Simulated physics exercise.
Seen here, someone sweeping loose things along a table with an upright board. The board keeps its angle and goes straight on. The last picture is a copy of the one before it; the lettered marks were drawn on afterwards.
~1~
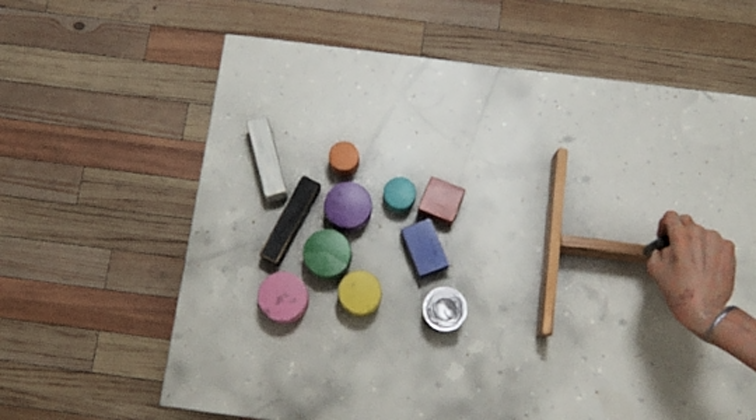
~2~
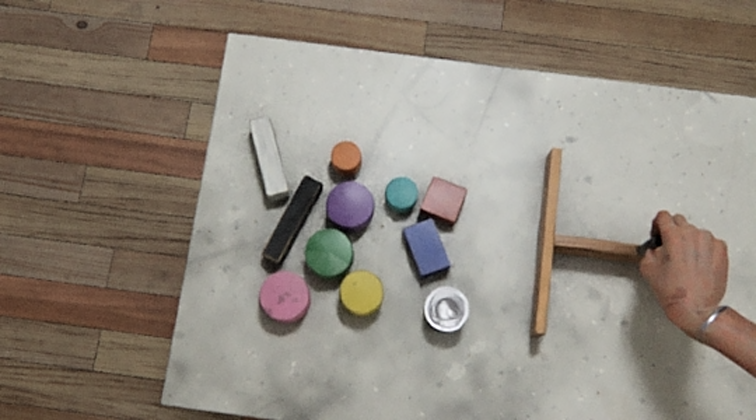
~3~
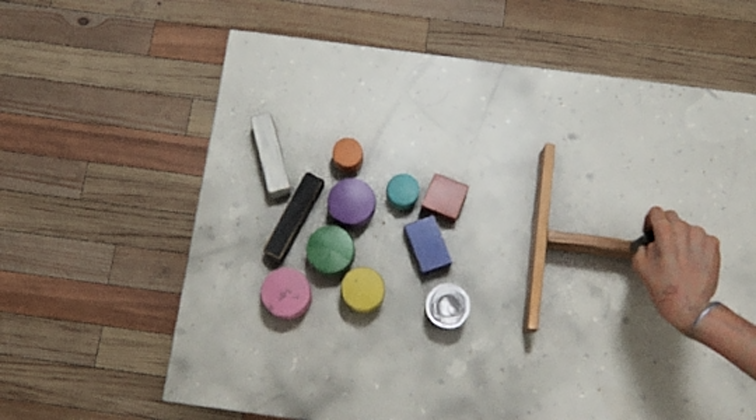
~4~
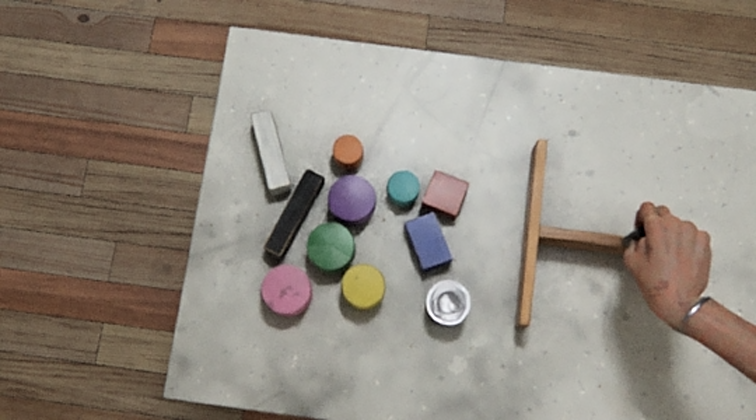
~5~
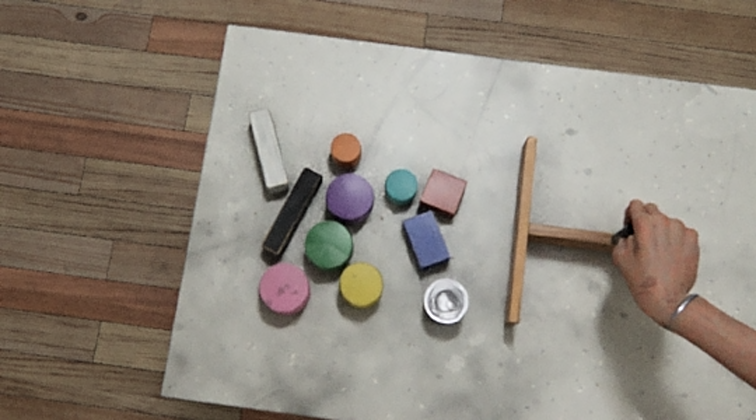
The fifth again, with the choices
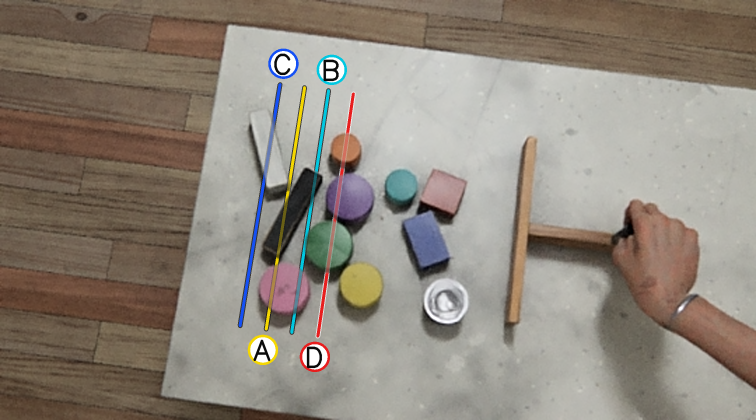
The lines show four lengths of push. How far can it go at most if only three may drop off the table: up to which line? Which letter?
Stop at C.
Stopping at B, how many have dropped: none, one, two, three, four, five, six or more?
In all, none.
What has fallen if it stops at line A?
The black stick goes over.
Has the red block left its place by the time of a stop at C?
Yes.
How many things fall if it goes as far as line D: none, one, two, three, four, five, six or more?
By then, none.
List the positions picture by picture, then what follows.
The first picture shows blue block (424, 249); pink tin (284, 298); grey tin (444, 310).
The second picture shows board (549, 239); turquoise tin (402, 195).
The third picture shows board (542, 234); yellow tin (363, 290).
The fourth picture shows board (534, 230); red block (445, 195).
The fifth picture shows board (524, 228); purple tin (350, 199); orange tin (346, 151); blue block (426, 241).
On the copy, A at (286, 205); B at (311, 208); C at (261, 201); D at (336, 211).
On C. First, board (429, 215); grey tin (391, 297); yellow tin (350, 284).
Then, board (334, 203); white bar (238, 143); black stick (238, 210).
Finally, board (261, 194); black stick over the edge; pink tin (179, 281); one fallen.
By contrast, A is within the limit but short; B is within the limit but short; D is within the limit but short.
